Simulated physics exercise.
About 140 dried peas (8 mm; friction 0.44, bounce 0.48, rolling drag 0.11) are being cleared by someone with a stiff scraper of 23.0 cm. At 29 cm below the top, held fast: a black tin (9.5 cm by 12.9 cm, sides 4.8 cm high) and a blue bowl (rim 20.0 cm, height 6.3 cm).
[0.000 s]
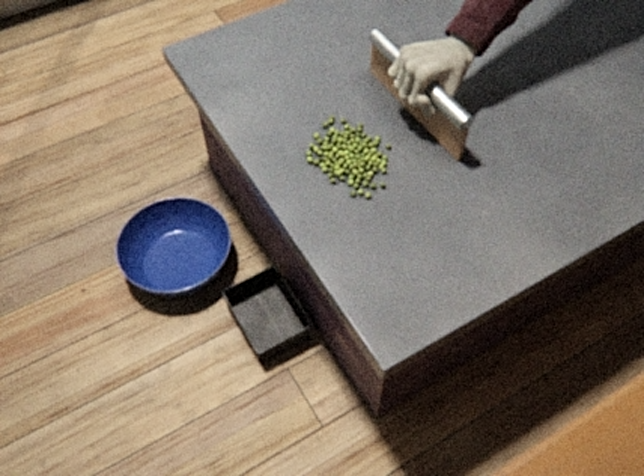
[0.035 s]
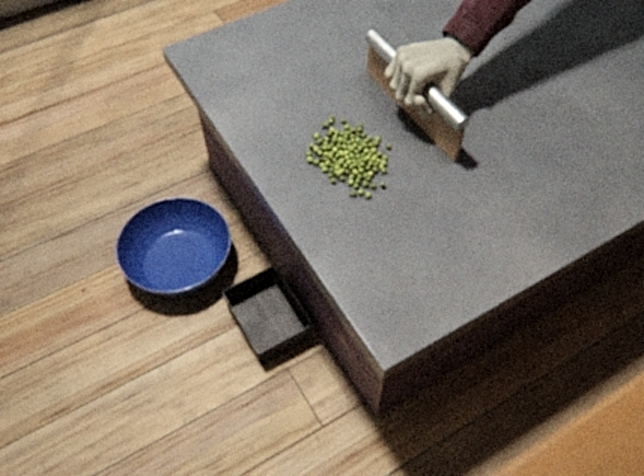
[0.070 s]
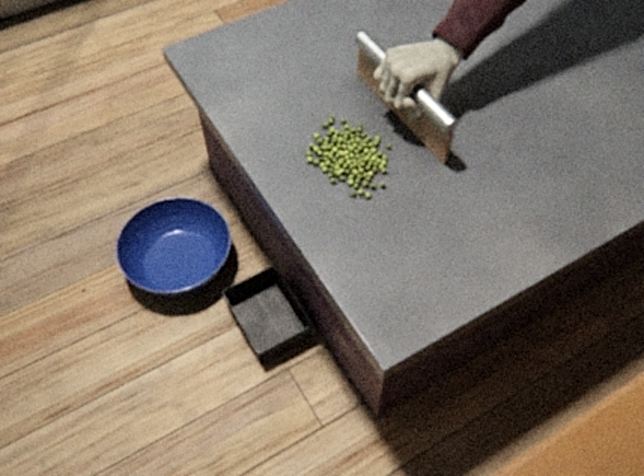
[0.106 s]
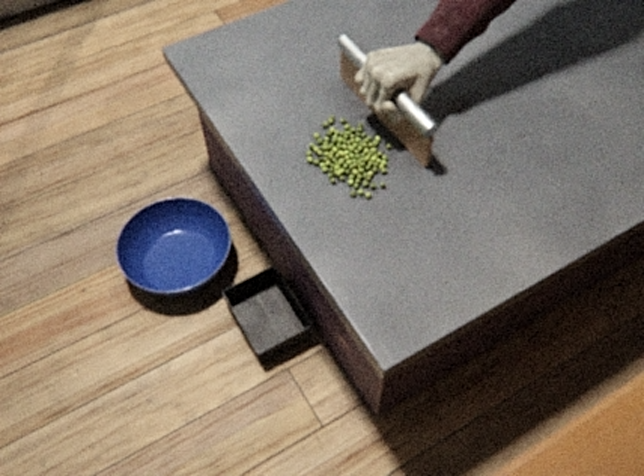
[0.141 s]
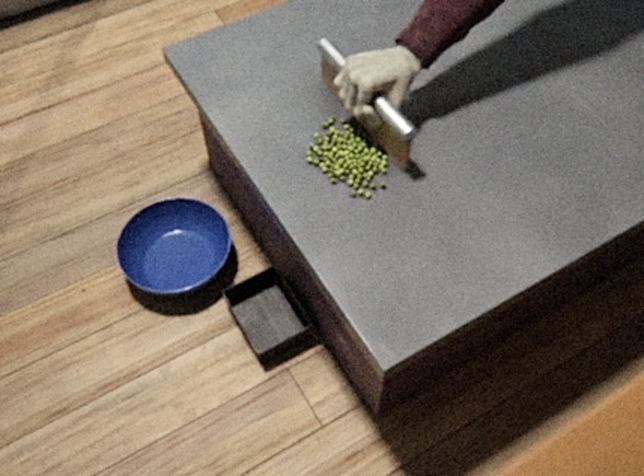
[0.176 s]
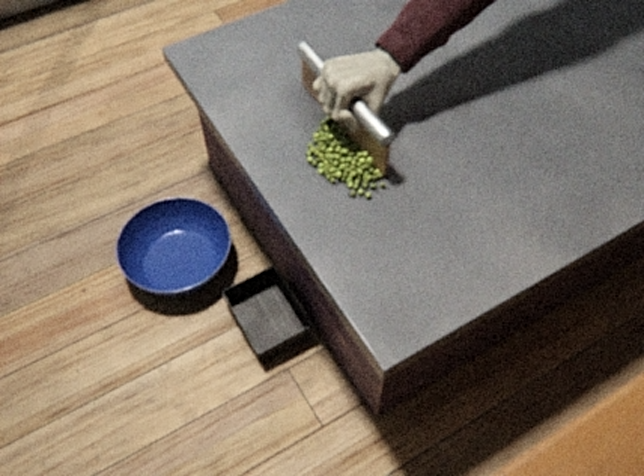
A gloved hand slides a scraper left across the gray surface into green dried peas.
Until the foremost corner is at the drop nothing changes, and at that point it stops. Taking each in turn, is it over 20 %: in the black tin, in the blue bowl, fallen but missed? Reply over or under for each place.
Black tin: Under; blue bowl: Over; missed: Over.
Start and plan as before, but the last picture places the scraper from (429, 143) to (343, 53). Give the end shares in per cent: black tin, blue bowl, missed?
Final shares - black tin: 20%, blue bowl: 30%, missed: 35%.
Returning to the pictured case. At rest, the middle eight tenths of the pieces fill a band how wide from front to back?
It covers around 34 cm.
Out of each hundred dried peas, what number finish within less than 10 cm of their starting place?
Share within range: Approx. 5 %.
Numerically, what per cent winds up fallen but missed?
About 50 per cent.
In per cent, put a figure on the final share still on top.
10 %.
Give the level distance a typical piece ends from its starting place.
Around 34 centimetres.
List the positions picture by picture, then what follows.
The first picture shows scraper from (464, 135) to (375, 46); moved 0.0 cm; pieces shifted so far, 0; middle of the spill at (352, 156); black tin at (266, 308); blue bowl at (173, 242).
The second picture shows scraper from (460, 135) to (371, 47); moved 0.6 cm; pieces shifted so far, 0; middle of the spill at (352, 156).
The third picture shows scraper from (449, 138) to (361, 49); moved 2.2 cm; pieces shifted so far, 0; middle of the spill at (352, 156).
The fourth picture shows scraper from (430, 142) to (343, 52); moved 5.1 cm; pieces shifted so far, 0; middle of the spill at (352, 156).
The fifth picture shows scraper from (408, 146) to (324, 55); moved 8.3 cm; pieces shifted so far, 2; middle of the spill at (352, 156).
The sixth picture shows scraper from (387, 150) to (304, 59); moved 11.5 cm; pieces shifted so far, 120; middle of the spill at (345, 152); black tin at (266, 308); blue bowl at (173, 242). Its speed is about 0.91 m/s, heading 16 degrees away from the viewer.
Then, at 0.33 s, scraper 25 cm from its start, spill 20 cm wide; still on top 100 %.
Then, at 0.48 s, scraper 28 cm from its start, spill 26 cm wide; off the edge, not caught 85 %, still on top 15 %.
After 0.61 s, scraper 28 cm from its start, spill 30 cm wide; blue bowl 40 %, off the edge, not caught 50 %, still on top 10 %.
At rest (1.8 s), black tin 0 %, blue bowl 35 %, fallen but missed 50 %, still on top 10 %.
